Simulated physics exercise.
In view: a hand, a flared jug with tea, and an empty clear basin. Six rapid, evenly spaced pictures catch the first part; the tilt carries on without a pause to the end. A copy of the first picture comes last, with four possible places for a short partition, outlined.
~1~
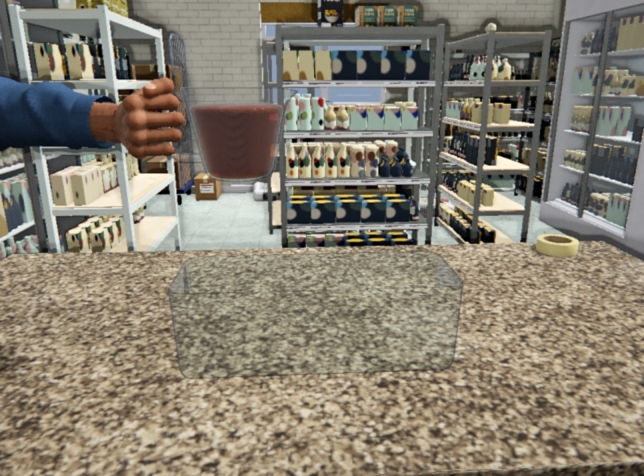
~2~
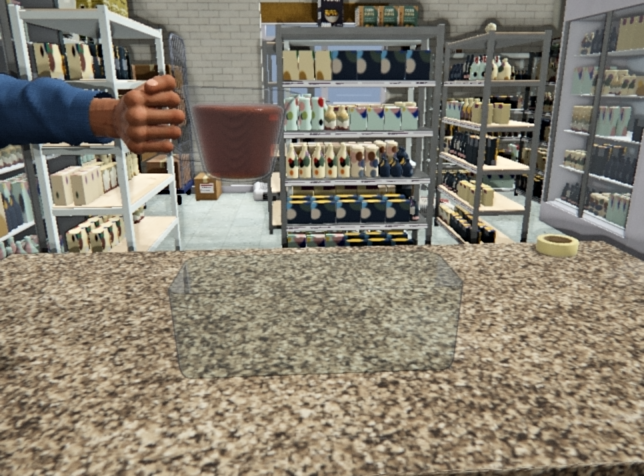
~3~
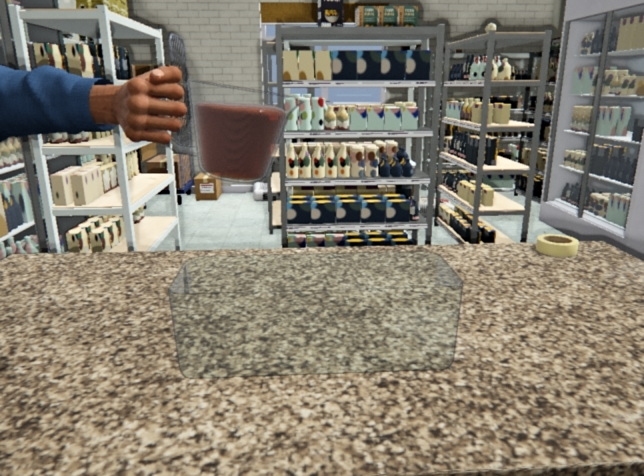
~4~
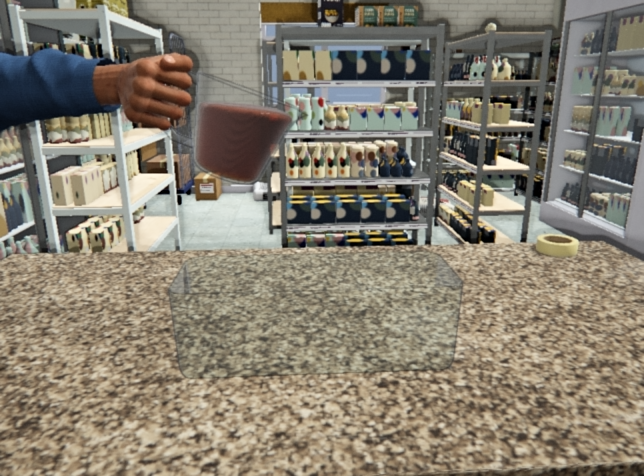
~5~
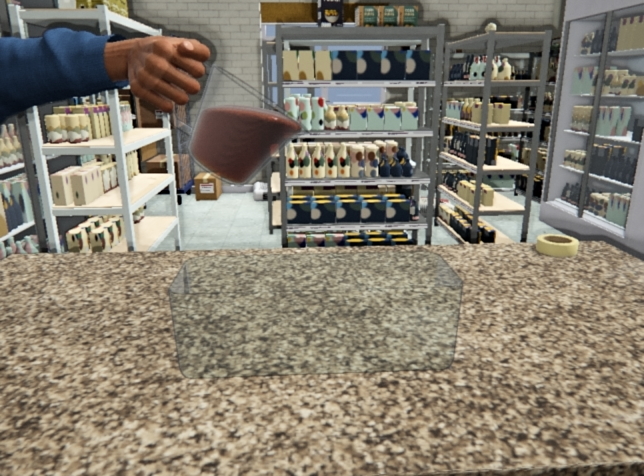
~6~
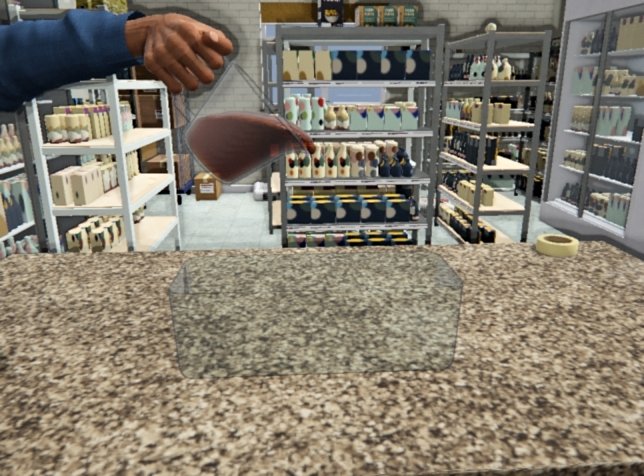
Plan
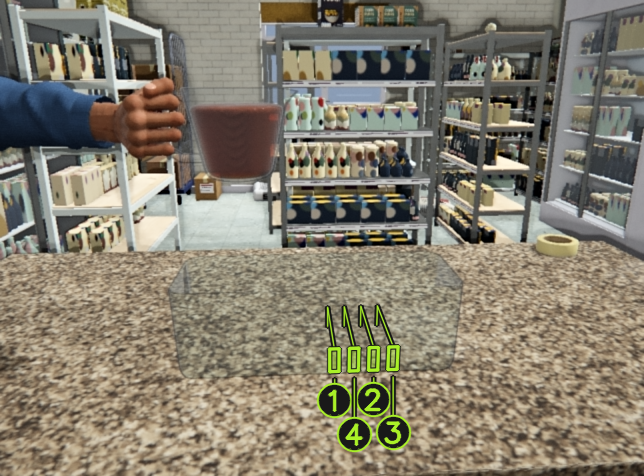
A hand in a blue sleeve held a clear, flared jug of reddish-brown tea above an empty clear basin on a speckled counter, then tilted it steadily to the right until tea reached over the lip.
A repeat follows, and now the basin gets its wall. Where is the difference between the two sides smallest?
Use position 1.
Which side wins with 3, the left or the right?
The left one.
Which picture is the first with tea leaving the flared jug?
Picture 6.
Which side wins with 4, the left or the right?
The left one.
In lime, 1 at (334, 378); 2 at (373, 377); 3 at (393, 376); 4 at (354, 378).
With 1, about 50 % ends left of the wall and 44 % right of it; 6 % is lost outside.
With 2, about 74 % ends left of the wall and 19 % right of it; 7 % is lost outside.
With 3, about 73 % ends left of the wall and 16 % right of it; 11 % is lost outside.
With 4, about 64 % ends left of the wall and 29 % right of it; 6 % is lost outside.
